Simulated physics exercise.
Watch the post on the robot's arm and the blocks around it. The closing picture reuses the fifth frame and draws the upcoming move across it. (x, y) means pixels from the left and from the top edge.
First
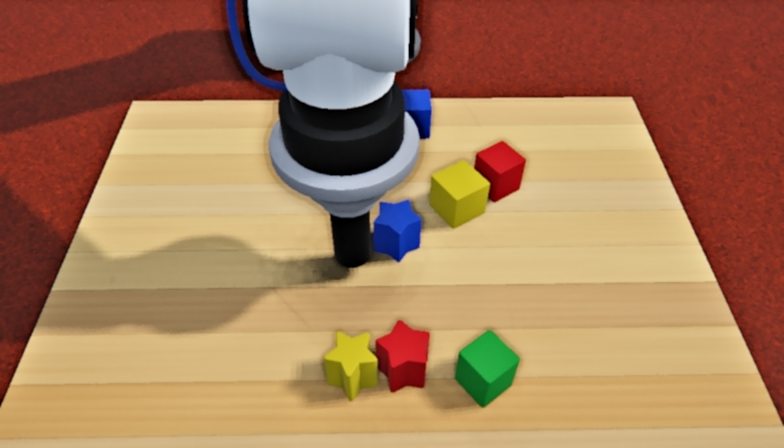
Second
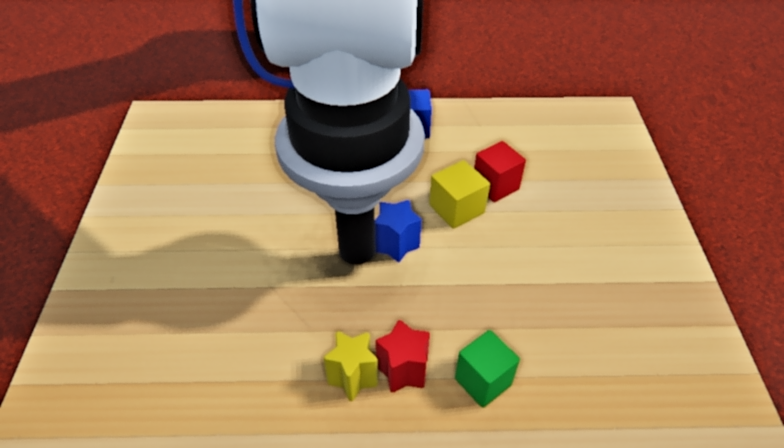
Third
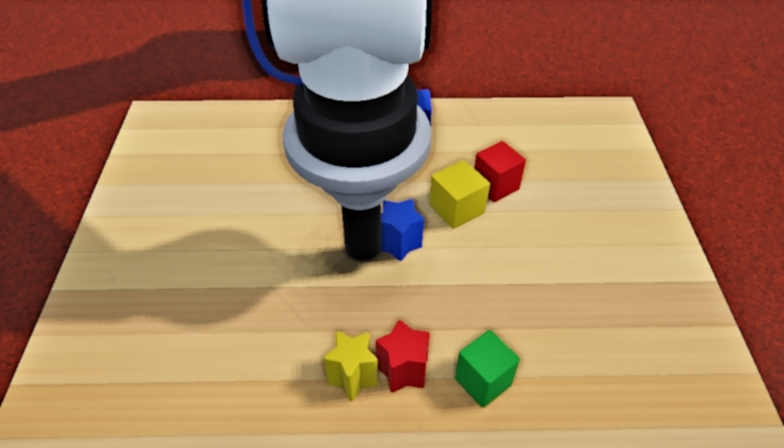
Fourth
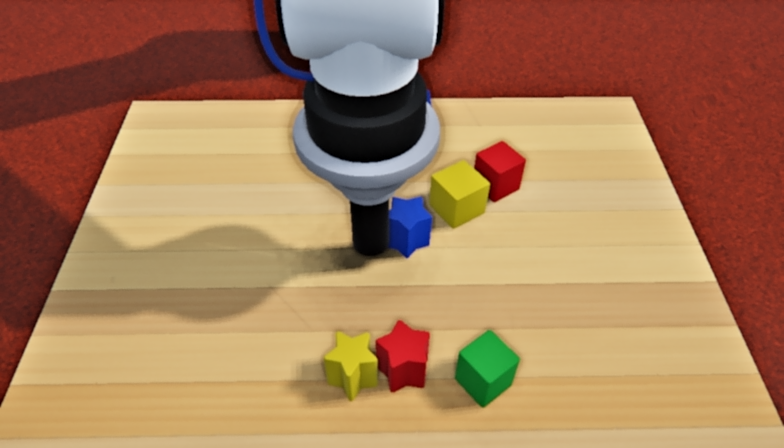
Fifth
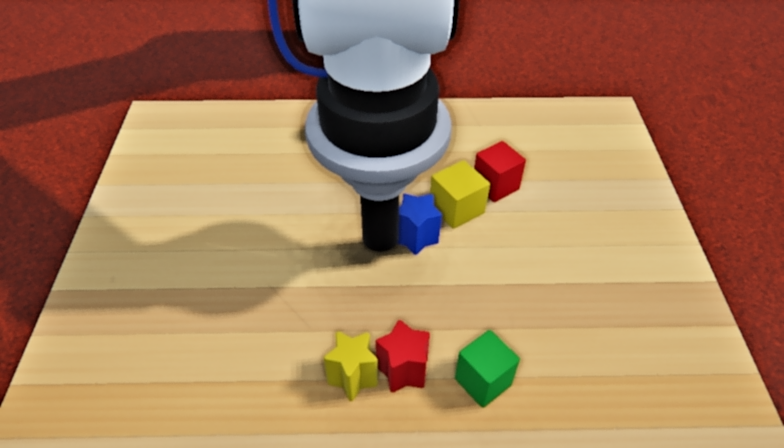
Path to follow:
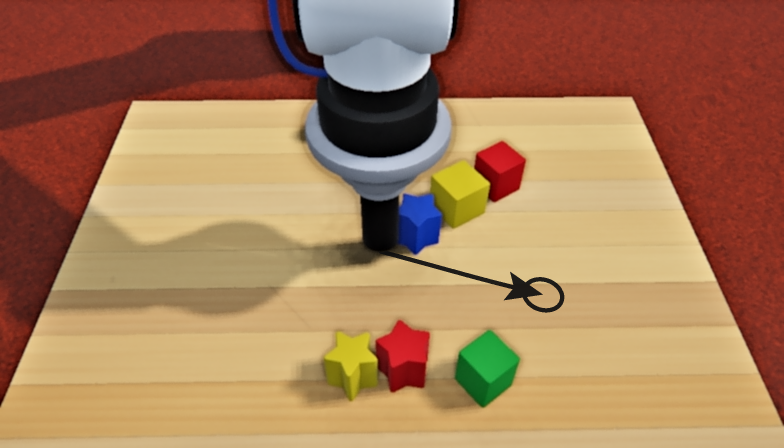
The robot arm's black post pushes the blue star-shaped block slightly right toward the yellow block.
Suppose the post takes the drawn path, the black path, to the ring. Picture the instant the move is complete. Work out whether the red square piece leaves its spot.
The red square piece will stay where it stands.
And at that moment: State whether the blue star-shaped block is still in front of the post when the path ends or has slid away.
Answer: Slipped away.
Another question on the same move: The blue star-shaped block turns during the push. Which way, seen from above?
Viewed from above: Anti-clockwise.
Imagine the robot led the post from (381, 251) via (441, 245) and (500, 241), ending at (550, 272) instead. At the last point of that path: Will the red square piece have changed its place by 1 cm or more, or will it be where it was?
It is moved from its place.
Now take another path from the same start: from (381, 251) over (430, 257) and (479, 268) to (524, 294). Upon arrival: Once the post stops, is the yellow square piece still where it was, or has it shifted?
It moves.
The line goes from (381, 251) directly to (543, 295).
On the path given first. One third of the way, post (435, 253); blue star-shaped block (455, 208), turned 55° anticlockwise; yellow square piece (464, 176), turned 15° anticlockwise.
Two thirds of the way, post (490, 268); blue star-shaped block (465, 212), turned 85° anticlockwise; yellow square piece (465, 176), turned 15° anticlockwise.
At the end, post (547, 282); blue star-shaped block (465, 212), turned 85° anticlockwise; yellow square piece (465, 176), turned 15° anticlockwise; red square piece unmoved.
